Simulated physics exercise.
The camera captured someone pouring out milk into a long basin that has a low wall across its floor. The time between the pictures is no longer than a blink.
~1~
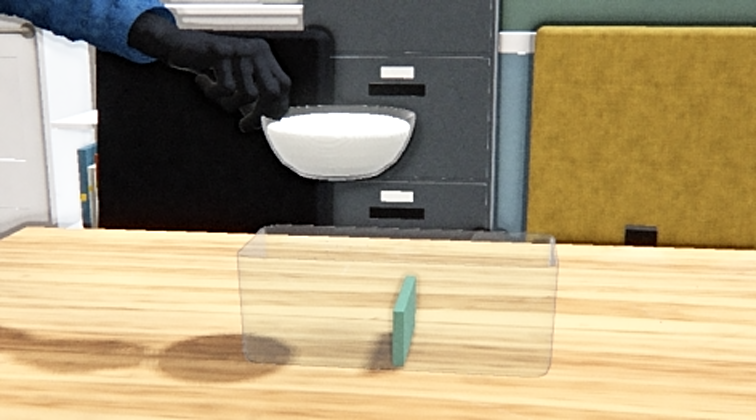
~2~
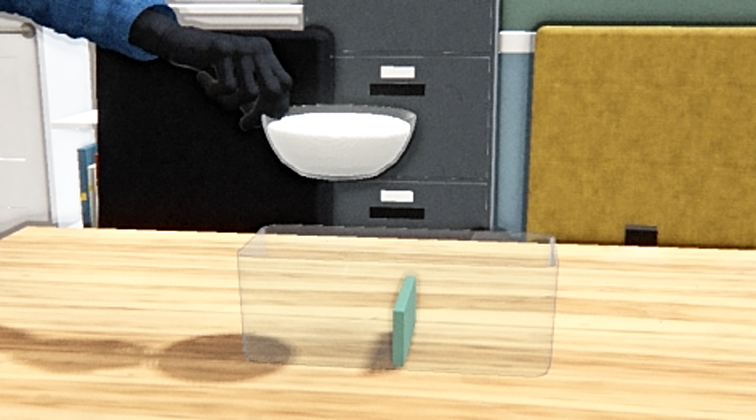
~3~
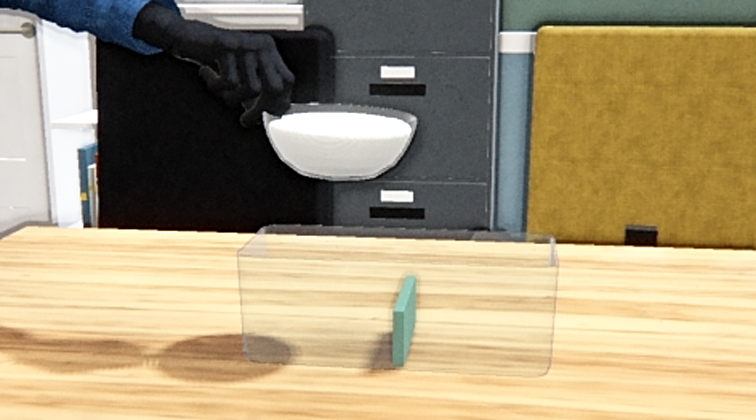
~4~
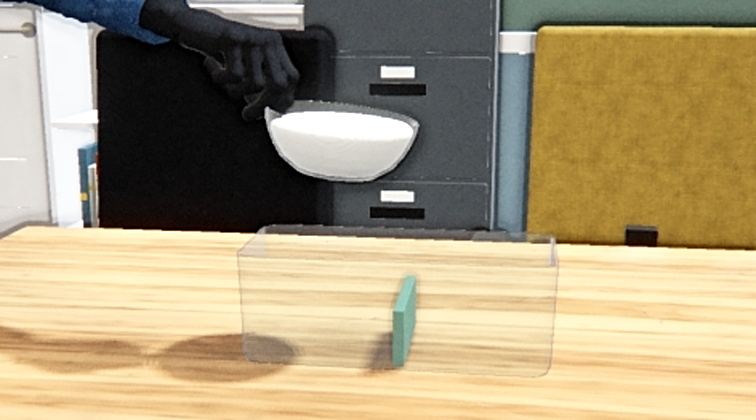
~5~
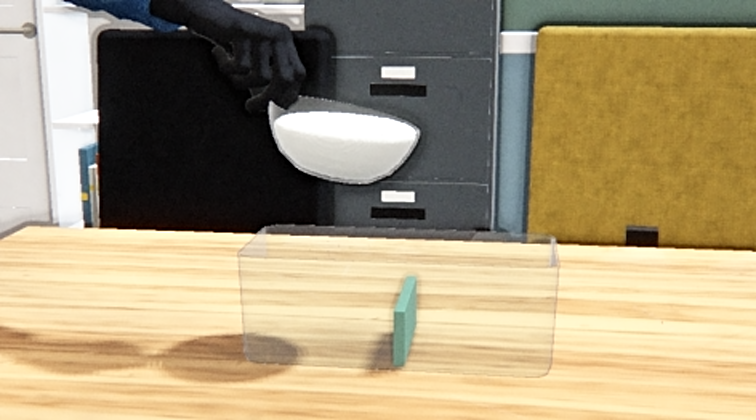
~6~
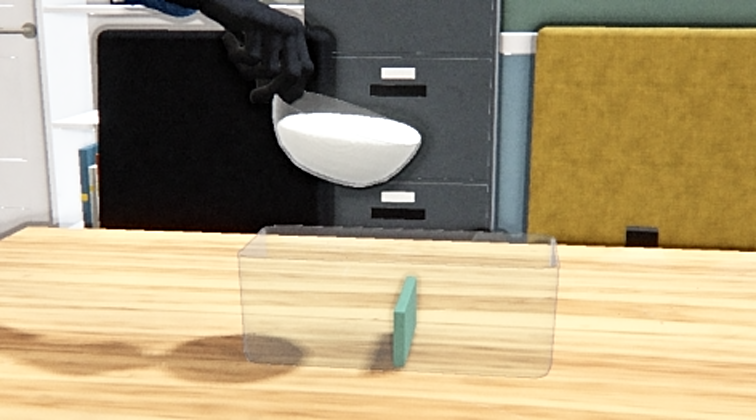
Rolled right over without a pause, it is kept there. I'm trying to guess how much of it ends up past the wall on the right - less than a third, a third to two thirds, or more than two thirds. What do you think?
I'd put the amount right of the wall over the two-thirds mark.
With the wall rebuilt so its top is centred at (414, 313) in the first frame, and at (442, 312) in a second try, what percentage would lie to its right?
I'd expect near 80 percent the first time and near 55 percent the next.
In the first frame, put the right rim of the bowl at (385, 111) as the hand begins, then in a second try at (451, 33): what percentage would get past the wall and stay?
Close to 75 % for the first start and close to 85 % for the second.
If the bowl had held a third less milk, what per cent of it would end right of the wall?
That share would be some 85 parts in a hundred.
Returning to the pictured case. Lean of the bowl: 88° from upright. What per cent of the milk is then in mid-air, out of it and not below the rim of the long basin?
Something like 30 per cent of it.
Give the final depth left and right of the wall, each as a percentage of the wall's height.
Levels: Left around 10 per cent, right around 50 per cent.
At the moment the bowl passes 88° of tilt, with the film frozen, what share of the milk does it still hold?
It works out to close to 10 percent.
A moment on, the bowl is tipped on its side and 11 per cent is still to pour, 0 is left of the wall and 61 right of it.
Next, the bowl is tipped right over and 0 per cent is still to pour, 13 is left of the wall and 85 right of it.
Then the bowl is tipped right over and 0 per cent is still to pour, 13 is left of the wall and 85 right of it.
Later the bowl is tipped right over and 0 per cent is still to pour, 13 is left of the wall and 85 right of it.
In the end 13 per cent lies left of the wall, 86 right of it and 2 outside.
